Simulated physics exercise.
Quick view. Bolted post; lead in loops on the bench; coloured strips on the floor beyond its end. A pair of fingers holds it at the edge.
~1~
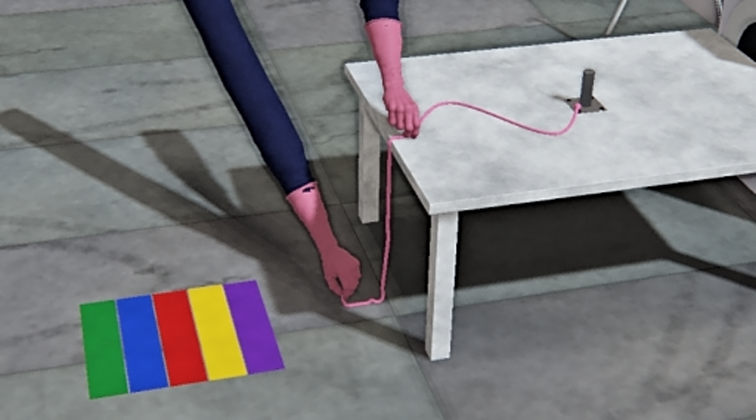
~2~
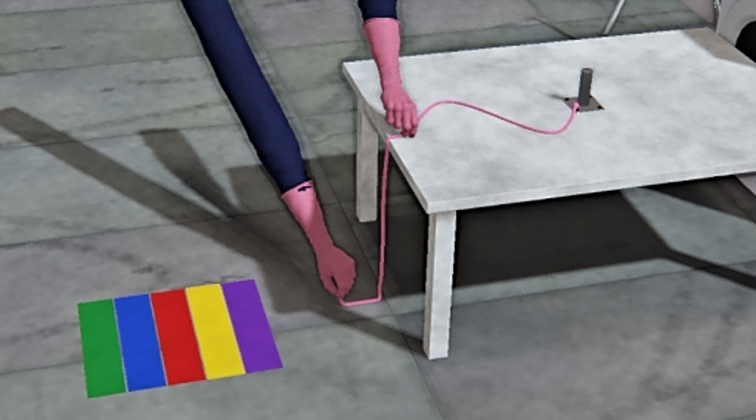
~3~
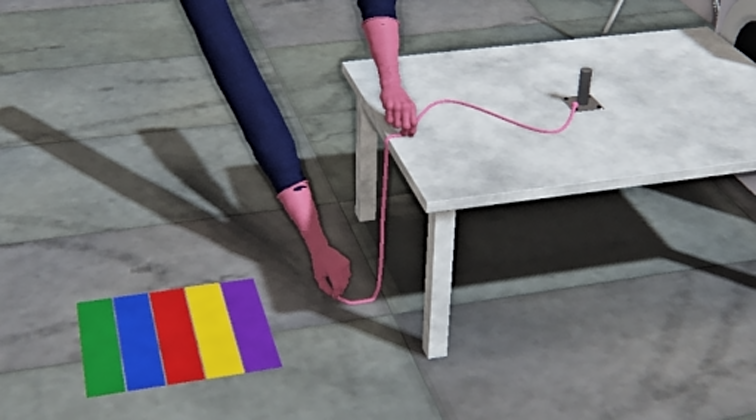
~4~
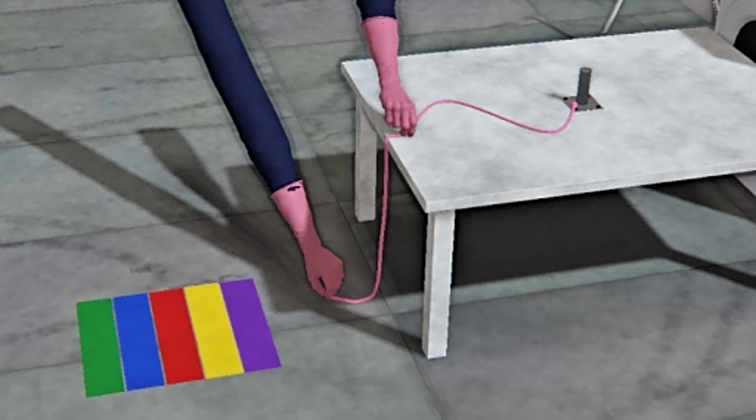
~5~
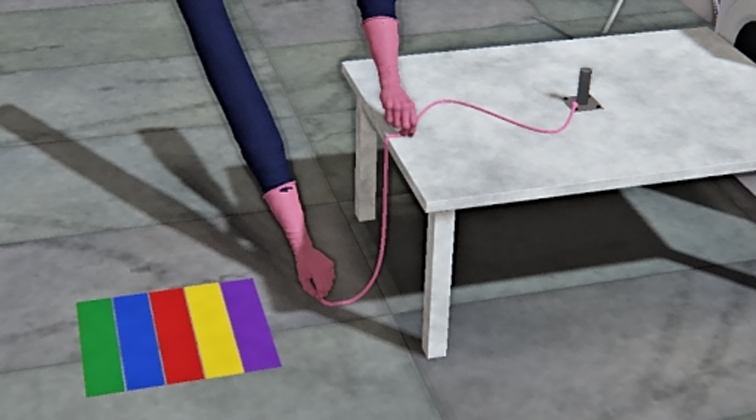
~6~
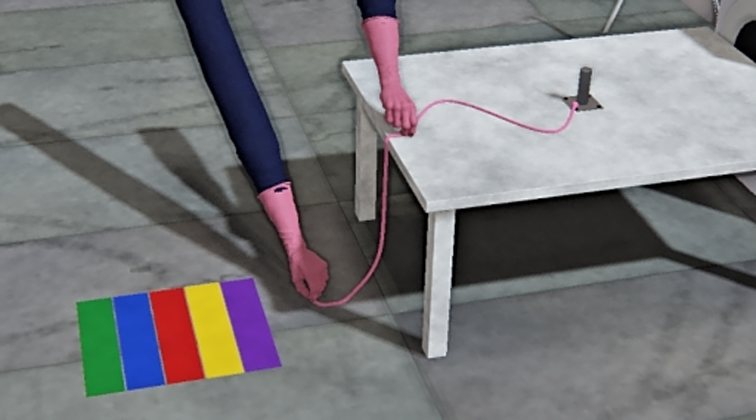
Two pink-gloved hands in dark blue sleeves hold a thin pink cord at a pale, marbled table, seen from above at an angle on a grey stone floor. The cord curves from a dark upright peg across the tabletop and hangs over its left edge, near green, blue, red, yellow and purple strips. The lower hand draws its end slightly left while the upper hand stays put.
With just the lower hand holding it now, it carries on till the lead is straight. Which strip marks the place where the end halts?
The green strip does.
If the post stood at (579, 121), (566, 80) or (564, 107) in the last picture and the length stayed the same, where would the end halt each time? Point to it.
Approximate places, in that order: (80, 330), (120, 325), (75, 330).
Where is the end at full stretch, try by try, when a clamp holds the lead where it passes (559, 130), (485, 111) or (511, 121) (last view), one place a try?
First (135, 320), next (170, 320), last (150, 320).
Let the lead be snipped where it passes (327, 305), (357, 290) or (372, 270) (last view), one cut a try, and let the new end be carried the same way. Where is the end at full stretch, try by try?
In order, it comes to rest around (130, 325), (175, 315) and (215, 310).
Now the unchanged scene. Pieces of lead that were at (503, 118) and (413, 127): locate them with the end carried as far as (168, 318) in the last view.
The first sits at about (458, 120) and the second at about (370, 187).
Soon after, end near (168, 318); over red.
After that, end near (124, 324); over blue.
At the stop, end near (100, 328); over green. It halts on the green strip.
